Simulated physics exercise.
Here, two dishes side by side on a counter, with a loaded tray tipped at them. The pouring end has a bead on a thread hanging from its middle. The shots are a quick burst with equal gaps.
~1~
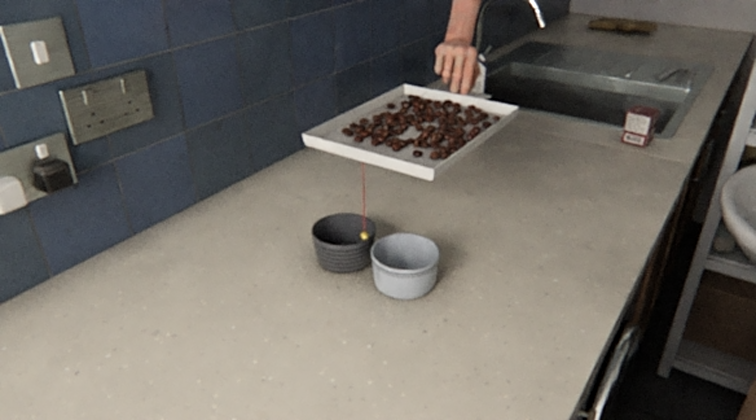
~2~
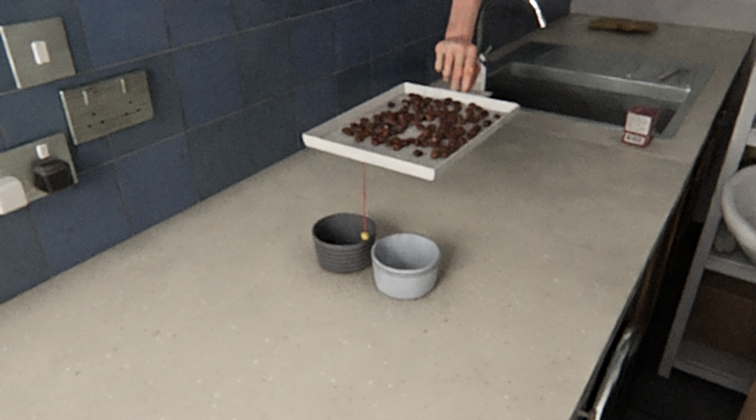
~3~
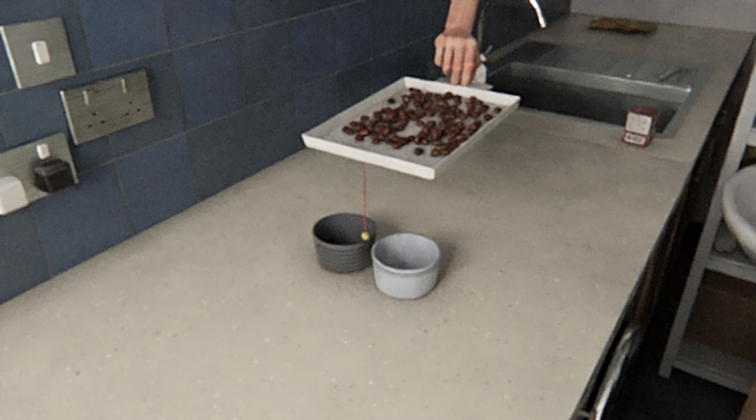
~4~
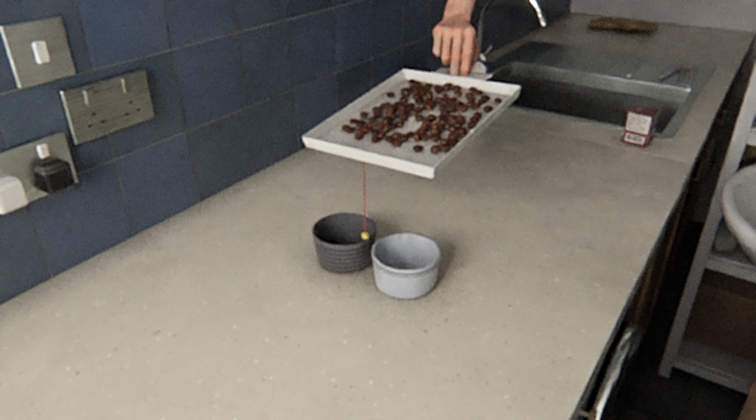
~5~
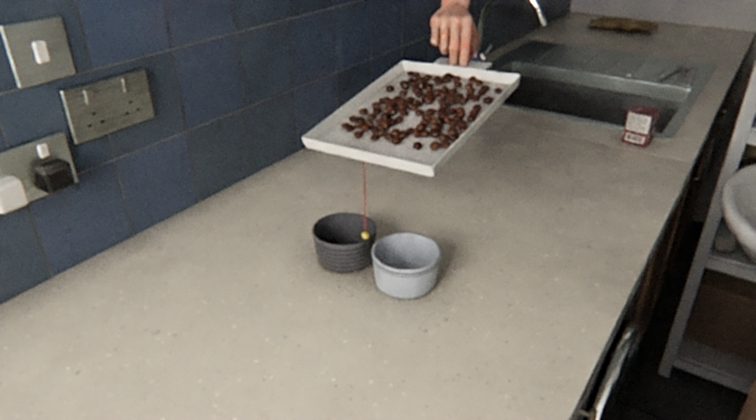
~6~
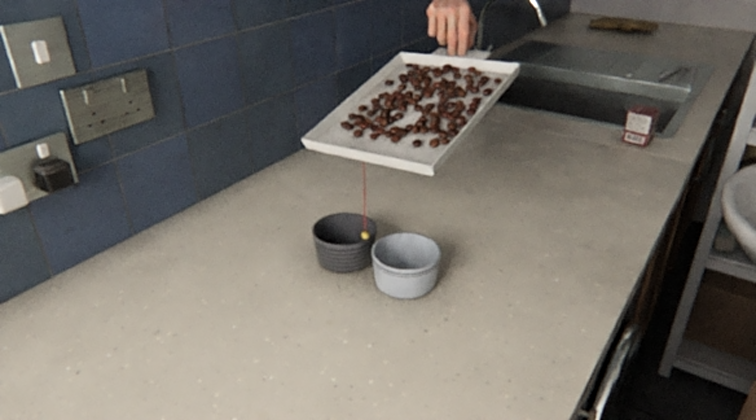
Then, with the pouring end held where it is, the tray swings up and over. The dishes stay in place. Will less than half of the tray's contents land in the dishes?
Yes: Most of it finds no dish.
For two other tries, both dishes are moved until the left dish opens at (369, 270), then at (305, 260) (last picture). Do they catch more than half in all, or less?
Try 1: A lesser share; try 2: A lesser share.
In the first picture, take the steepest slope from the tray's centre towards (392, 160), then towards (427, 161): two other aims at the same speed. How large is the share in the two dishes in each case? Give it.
Well, 10 percent for one and then 50 percent for the other.
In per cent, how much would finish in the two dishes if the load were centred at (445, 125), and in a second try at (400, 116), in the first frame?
About 10 and 10 per cent.
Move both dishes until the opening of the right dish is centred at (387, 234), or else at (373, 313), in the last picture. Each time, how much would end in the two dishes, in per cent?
Close to 0 in a hundred, then close to 0 in a hundred.
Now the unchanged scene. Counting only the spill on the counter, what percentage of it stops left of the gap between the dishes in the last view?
Roughly 90 percent.
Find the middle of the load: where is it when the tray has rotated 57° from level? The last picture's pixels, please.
Centre estimate: (355, 127).
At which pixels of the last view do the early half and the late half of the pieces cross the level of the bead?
First part (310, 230), rest (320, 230).
Just after the last frame, tray tipped steeply; every one on the tray.
A moment on, tray tipped right over; roughly a third on the tray; just a few in the left dish; roughly a third outside both; roughly a quarter in the air.
Further on, tray tipped past a quarter turn; about a tenth in the left dish; almost all outside both.
When it is over, tray tipped past a quarter turn; not one in the right dish; about a tenth in the left dish; almost all outside both.
